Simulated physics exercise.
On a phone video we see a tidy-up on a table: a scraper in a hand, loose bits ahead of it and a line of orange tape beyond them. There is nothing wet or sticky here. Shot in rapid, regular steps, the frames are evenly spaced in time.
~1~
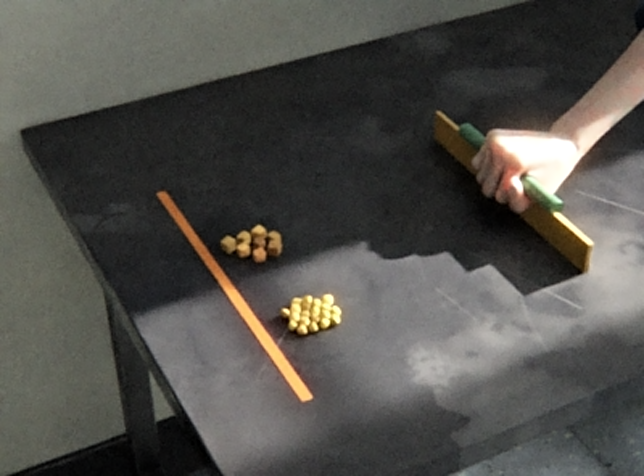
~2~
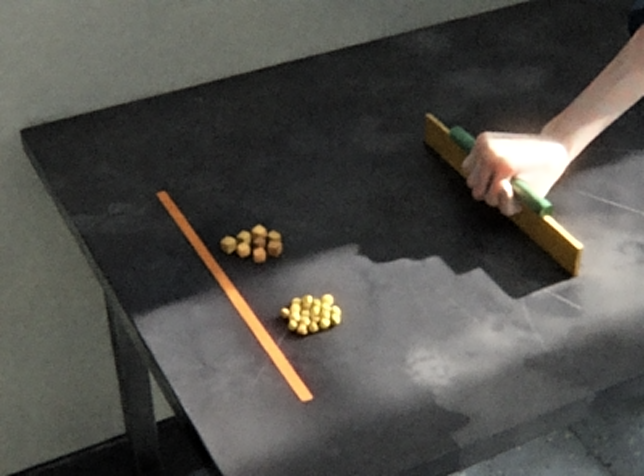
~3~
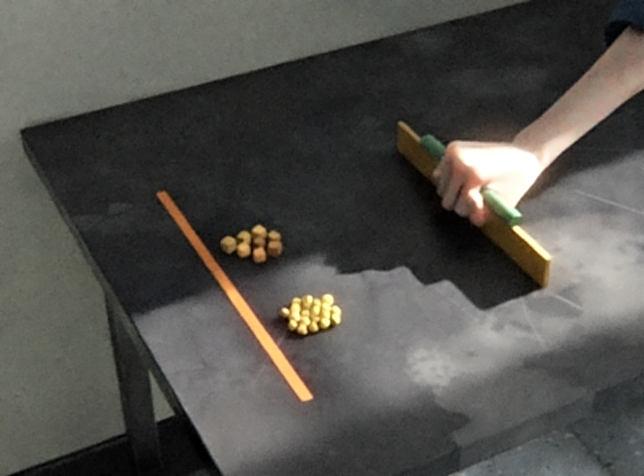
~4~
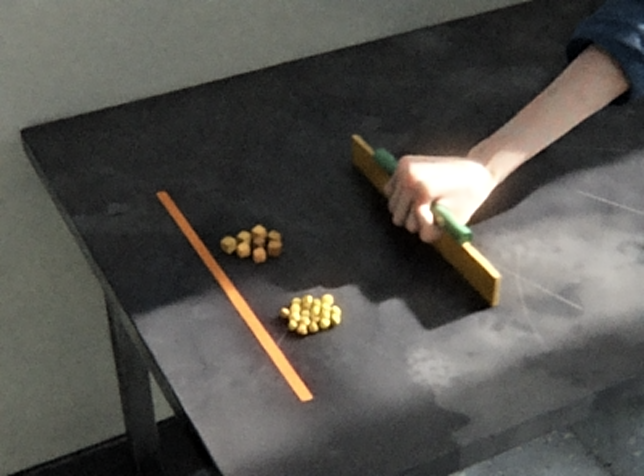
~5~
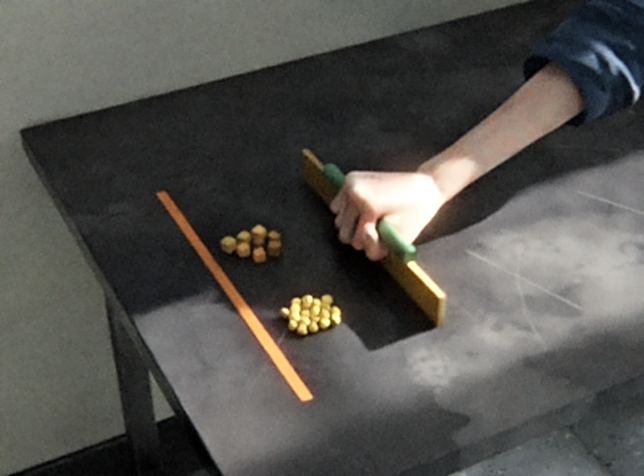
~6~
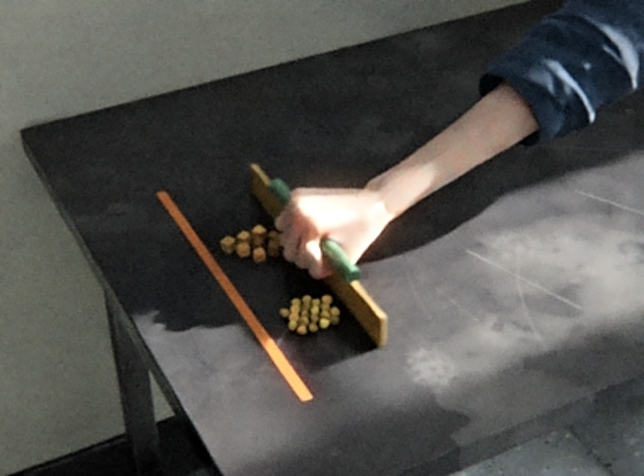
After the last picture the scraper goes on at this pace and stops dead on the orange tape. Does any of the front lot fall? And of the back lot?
My prediction: The front lot partly falls; the back lot partly falls.
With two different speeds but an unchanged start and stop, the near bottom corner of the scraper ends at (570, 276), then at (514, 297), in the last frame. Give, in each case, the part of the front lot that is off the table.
The first try gives 0 percent, the second 0 percent.
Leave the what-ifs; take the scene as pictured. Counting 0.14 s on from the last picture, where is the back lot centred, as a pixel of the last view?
In the last picture's pixels, the middle is roughly at (151, 275).
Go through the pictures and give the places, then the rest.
In the first frame, scraper at (577, 247), at rest; orange tape at (167, 201), about a palm's width from the edge; edge at (131, 322); front lot at (315, 311), a few puffed corn balls; back lot at (259, 245), a few croutons.
In the second frame, scraper at (567, 251); back lot at (259, 245).
In the third frame, scraper at (536, 261); front lot at (315, 311).
In the fourth frame, scraper at (486, 279); back lot at (259, 245).
In the fifth frame, scraper at (431, 299); front lot at (315, 311).
In the sixth frame, scraper at (373, 319); orange tape at (167, 201); edge at (131, 322); front lot at (315, 311); back lot at (259, 245).
Then, 0.06 s after the last picture, scraper still moving, near (253, 253); front lot all on the table, its front near (228, 347); back lot all on the table, its front near (196, 257).
Then, 0.14 s after the last picture, scraper stopped at the orange tape; front lot all on the table, its front near (112, 389); back lot all on the table, its front near (116, 286).
Then, 0.42 s after the last picture, scraper stopped at the orange tape; front lot all over the edge; back lot all over the edge.
At rest, scraper stopped at the orange tape; front lot all over the edge; back lot all over the edge.
